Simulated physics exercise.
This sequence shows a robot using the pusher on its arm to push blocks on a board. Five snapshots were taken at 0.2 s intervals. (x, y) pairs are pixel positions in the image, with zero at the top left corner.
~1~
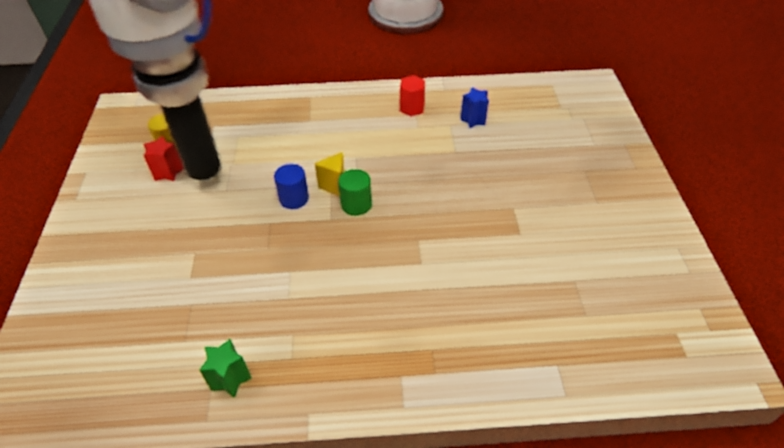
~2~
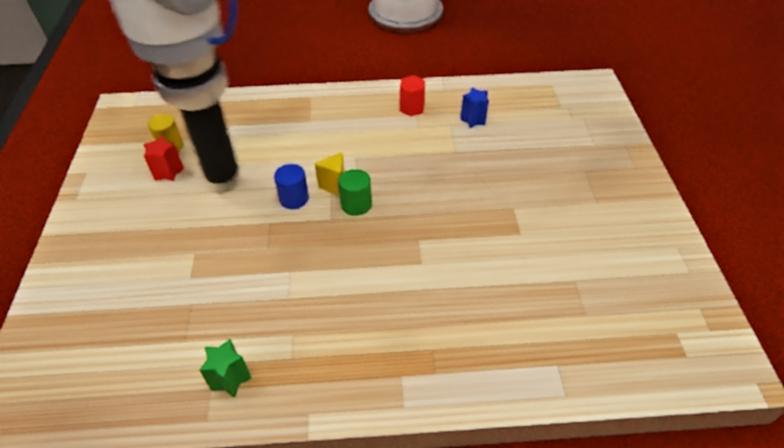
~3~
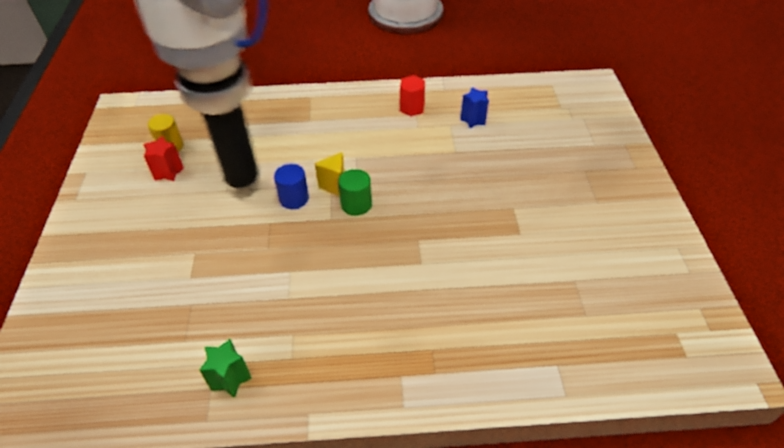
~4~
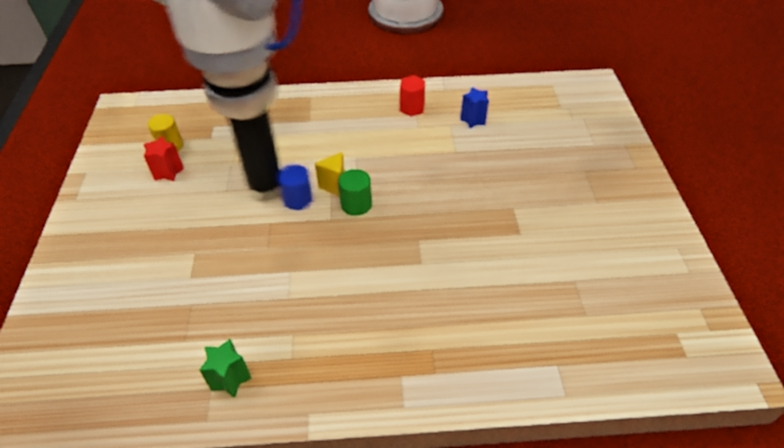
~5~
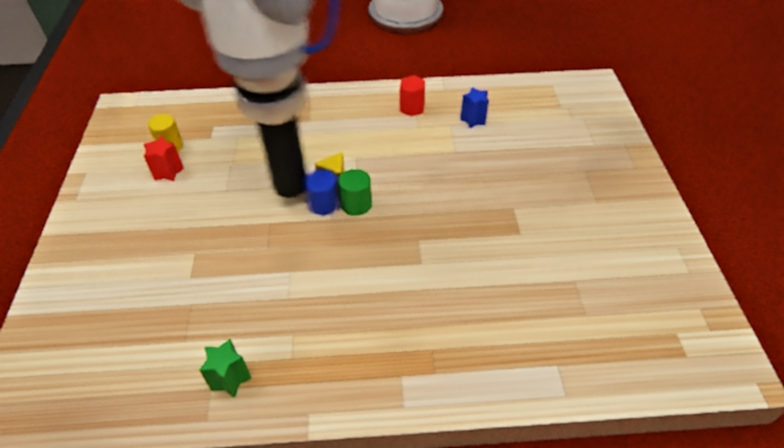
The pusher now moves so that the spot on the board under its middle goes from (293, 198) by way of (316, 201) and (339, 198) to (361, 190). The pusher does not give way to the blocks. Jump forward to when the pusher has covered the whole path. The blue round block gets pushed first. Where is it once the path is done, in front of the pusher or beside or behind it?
It ends up beside or behind the pusher.
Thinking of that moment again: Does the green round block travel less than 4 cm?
Answer: No.
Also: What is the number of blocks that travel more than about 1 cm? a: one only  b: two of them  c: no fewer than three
My answer is option c.
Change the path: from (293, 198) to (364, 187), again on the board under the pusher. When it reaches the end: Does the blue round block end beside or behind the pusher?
Answer: Yes.
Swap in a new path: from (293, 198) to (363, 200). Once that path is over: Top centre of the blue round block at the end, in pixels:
The middle of the upper face of the blue round block will lie at about (372, 198) in the picture.
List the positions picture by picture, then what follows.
The first frame shows pusher tip at (205, 169); block tops, blue round block at (289, 173); yellow triangular block at (332, 162); green round block at (354, 179).
The second frame shows pusher at (222, 173); blocks unchanged.
The third frame shows pusher at (242, 177); blocks unchanged.
The fourth frame shows pusher at (265, 181); blue round block at (293, 174).
The fifth frame shows pusher at (291, 186); blue round block at (321, 179); yellow triangular block at (332, 162); green round block at (354, 179).
The first path, step by step. Halfway along, pusher at (327, 188); blue round block at (353, 189); yellow triangular block at (341, 158); green round block at (386, 185).
At the end, pusher at (360, 178); blue round block at (362, 191); yellow triangular block at (358, 146), turned 35° anticlockwise; green round block at (398, 188).
